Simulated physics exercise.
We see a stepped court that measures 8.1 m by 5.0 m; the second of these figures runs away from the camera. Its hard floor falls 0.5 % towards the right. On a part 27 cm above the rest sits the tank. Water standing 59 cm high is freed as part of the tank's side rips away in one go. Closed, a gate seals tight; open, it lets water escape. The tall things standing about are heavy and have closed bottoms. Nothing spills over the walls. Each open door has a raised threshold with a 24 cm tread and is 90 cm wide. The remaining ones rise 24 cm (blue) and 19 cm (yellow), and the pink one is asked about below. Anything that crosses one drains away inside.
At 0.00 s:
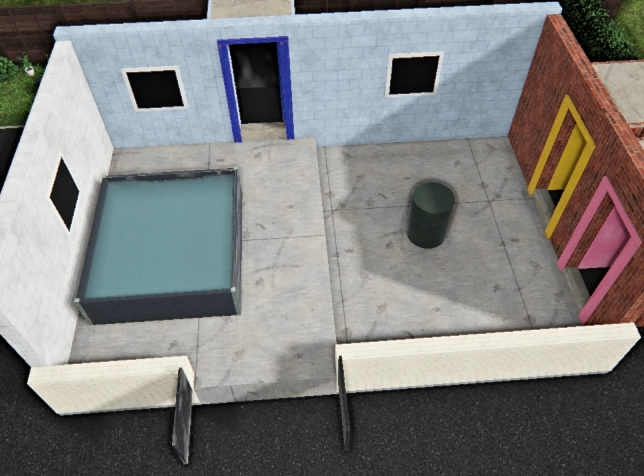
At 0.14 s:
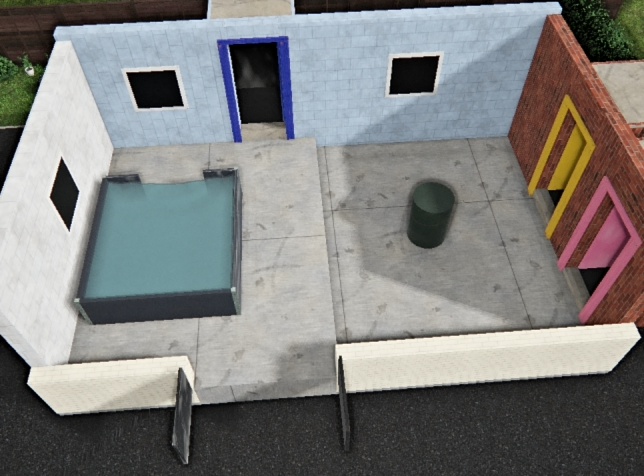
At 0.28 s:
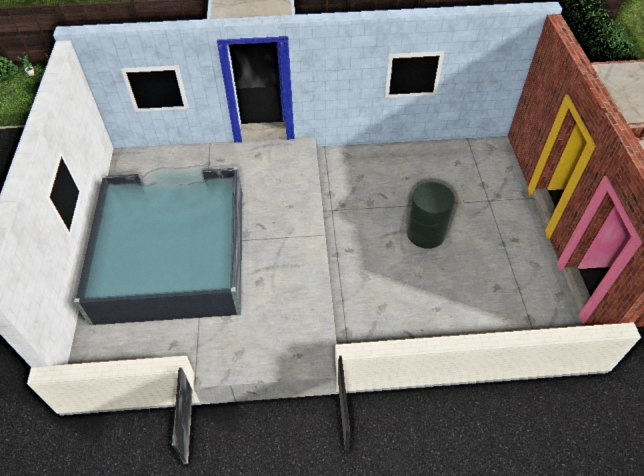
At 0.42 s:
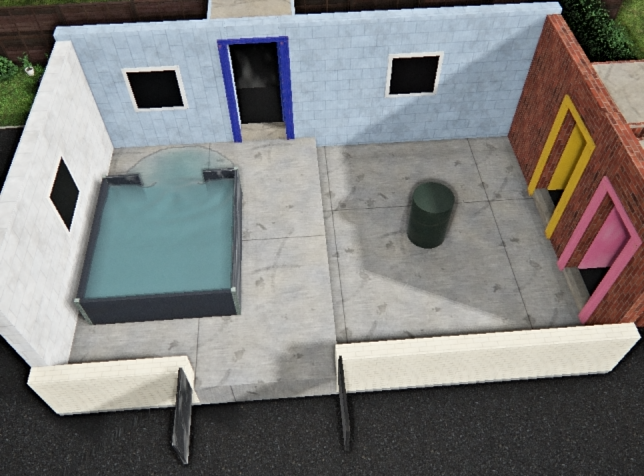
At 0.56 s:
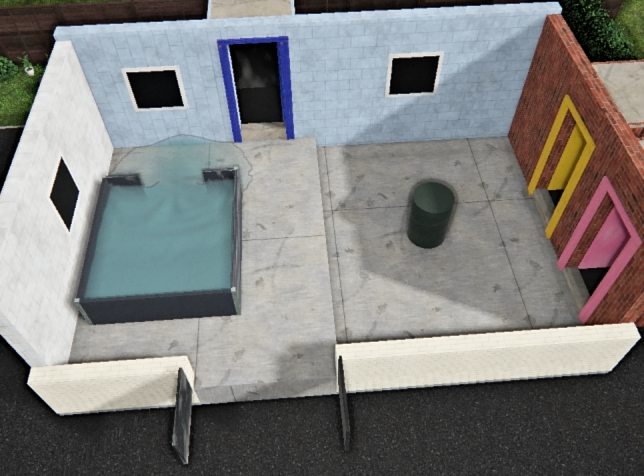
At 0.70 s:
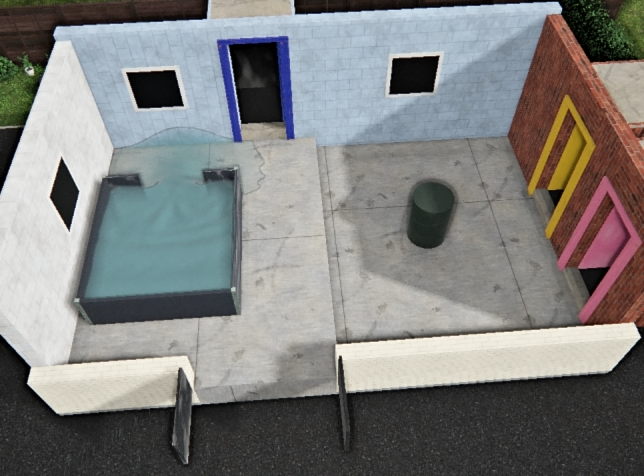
Water poured out through a gap in the far side of the dark-walled tank on the left, then fanned across the grey floor towards the blue wall and spread a little to the right.
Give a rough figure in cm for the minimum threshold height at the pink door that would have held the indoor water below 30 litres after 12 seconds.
9.5 cm.
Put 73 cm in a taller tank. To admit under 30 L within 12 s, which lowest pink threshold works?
In that case, roughly 13.0 cm.
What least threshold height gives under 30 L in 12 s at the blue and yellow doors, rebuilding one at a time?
You'd want some 12.5 cm at blue and some 11.0 cm at yellow.
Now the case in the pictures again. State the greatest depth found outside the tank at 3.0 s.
Around 35 centimetres.
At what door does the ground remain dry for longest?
It's the pink door.
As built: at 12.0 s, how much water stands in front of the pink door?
Some 12.0 cm.
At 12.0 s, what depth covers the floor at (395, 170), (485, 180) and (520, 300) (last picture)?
Close to 4, 11 and 11 cm deep.
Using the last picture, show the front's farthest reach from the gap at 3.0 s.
Around (501, 140).
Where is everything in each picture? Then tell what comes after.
The first frame shows still water, 59 cm deep, in the tank at (165, 232); the pink door at (593, 257) is dry.
In the second frame, water pours out on the far side and has run 0.3 m, to a hidden place; about 8 cm deep outside, 59 cm at the back.
In the third frame, water pours out on the far side and has run 0.8 m, to (162, 171); about 10 cm deep outside, 59 cm at the back.
In the fourth frame, the front is at (168, 151), 1.3 m from the gap on the far side; 2.1 m2 of floor is wet, 59 cm left at the back.
In the fifth frame, the front is at (226, 142), 1.5 m from the gap on the far side; 2.9 m2 of floor is wet, 59 cm left at the back.
In the sixth frame, water pours out on the far side and has run 1.6 m, to (247, 141); about 7 cm deep outside, 59 cm at the back; 6.2 m in a straight line remain to the pink door at (593, 257).
After 1.4 s water covers 10 % of the floor, deepest (48 cm) near (123, 152); it has not reached the pink door.
After 3.0 s water covers 40 % of the floor, deepest (35 cm) near (113, 152); it has not reached the pink door.
After 12.0 s water covers 90 % of the floor, deepest (15 cm) near (345, 369); 12 cm at the pink door, 36 litres in over its 9 cm threshold.
At the pink door as built, the water arrived by 4.6 s and peaked near 16 cm at 10.0 s.
With a threshold of 8 cm, 46 litres would have come in within the 12 s; with 10.5 cm, 22 litres. So under 30 litres takes about 9.5 cm.
